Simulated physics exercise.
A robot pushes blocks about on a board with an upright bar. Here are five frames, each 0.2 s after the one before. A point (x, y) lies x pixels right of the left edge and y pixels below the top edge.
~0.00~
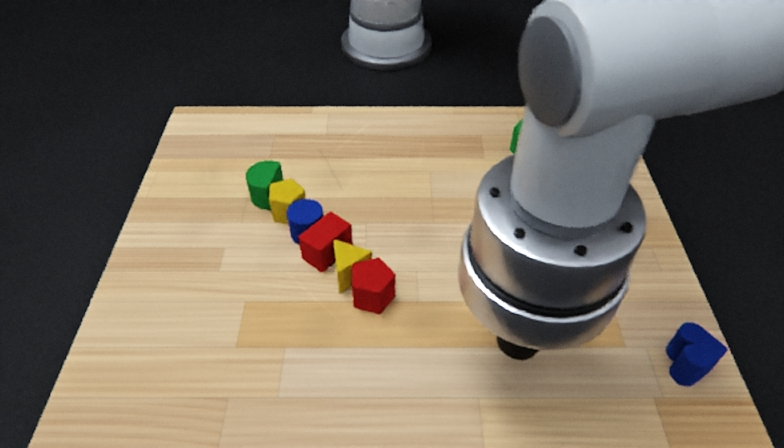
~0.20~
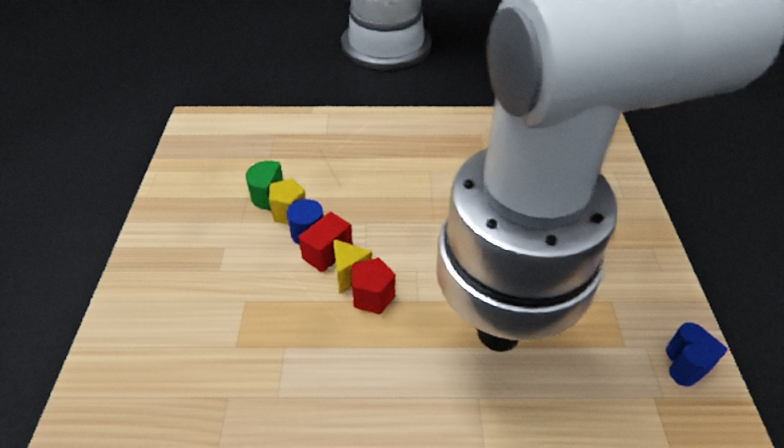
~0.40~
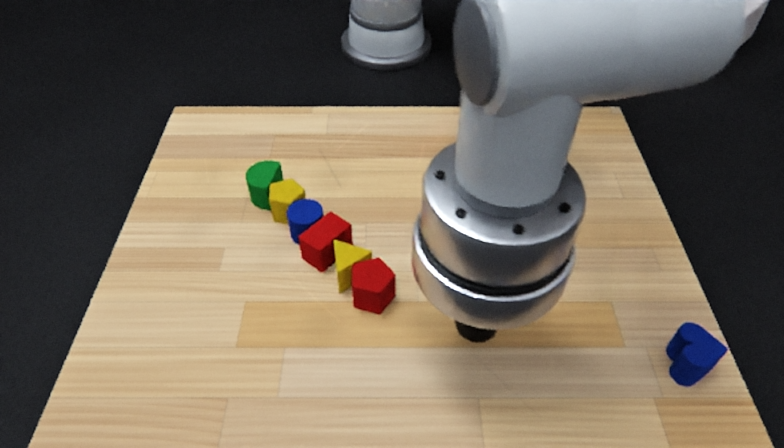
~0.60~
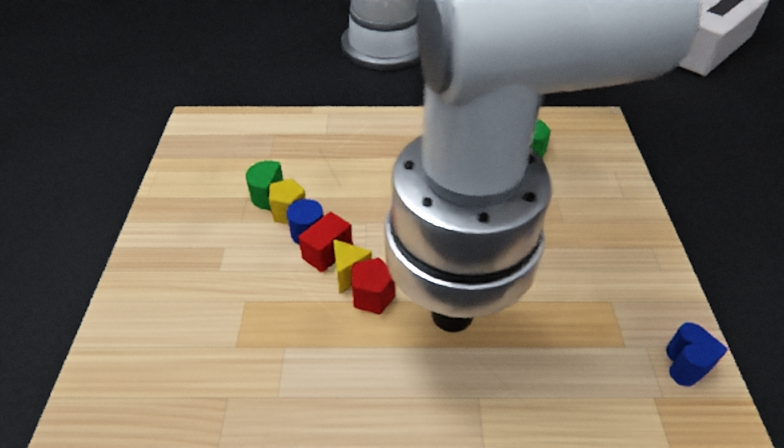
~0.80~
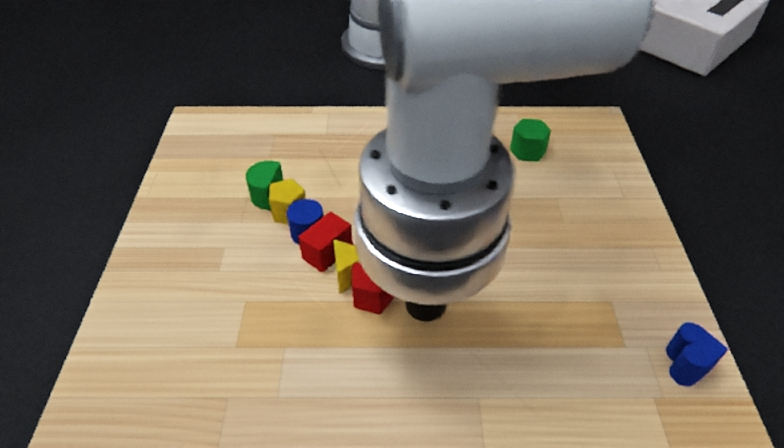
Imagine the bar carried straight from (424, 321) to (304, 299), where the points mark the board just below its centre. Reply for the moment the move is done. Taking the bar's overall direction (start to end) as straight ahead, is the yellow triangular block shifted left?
It seems not.
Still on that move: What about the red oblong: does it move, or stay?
From what I can tell, it won't keep its place.
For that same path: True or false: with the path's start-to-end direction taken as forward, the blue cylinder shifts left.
False
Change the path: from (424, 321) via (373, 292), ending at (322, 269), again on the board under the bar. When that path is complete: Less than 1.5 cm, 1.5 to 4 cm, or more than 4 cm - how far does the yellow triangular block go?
Net shift: Above 4 cm.
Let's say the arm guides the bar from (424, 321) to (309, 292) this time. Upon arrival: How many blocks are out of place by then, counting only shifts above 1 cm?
My prediction: No fewer than three blocks.
On the path given first. One third of the way, bar (383, 298); blue cylinder (301, 208); red oblong (324, 224); yellow triangular block (338, 249), turned 25° clockwise; red pentagon (353, 271).
Two thirds of the way, bar (340, 290); blue cylinder (298, 199); red oblong (327, 210); yellow triangular block (330, 235), turned 55° clockwise; red pentagon (320, 258), turned 35° clockwise.
At the end, bar (301, 283); blue cylinder (299, 197); red oblong (328, 208); yellow triangular block (328, 234), turned 70° clockwise; red pentagon (294, 247), turned 60° clockwise.
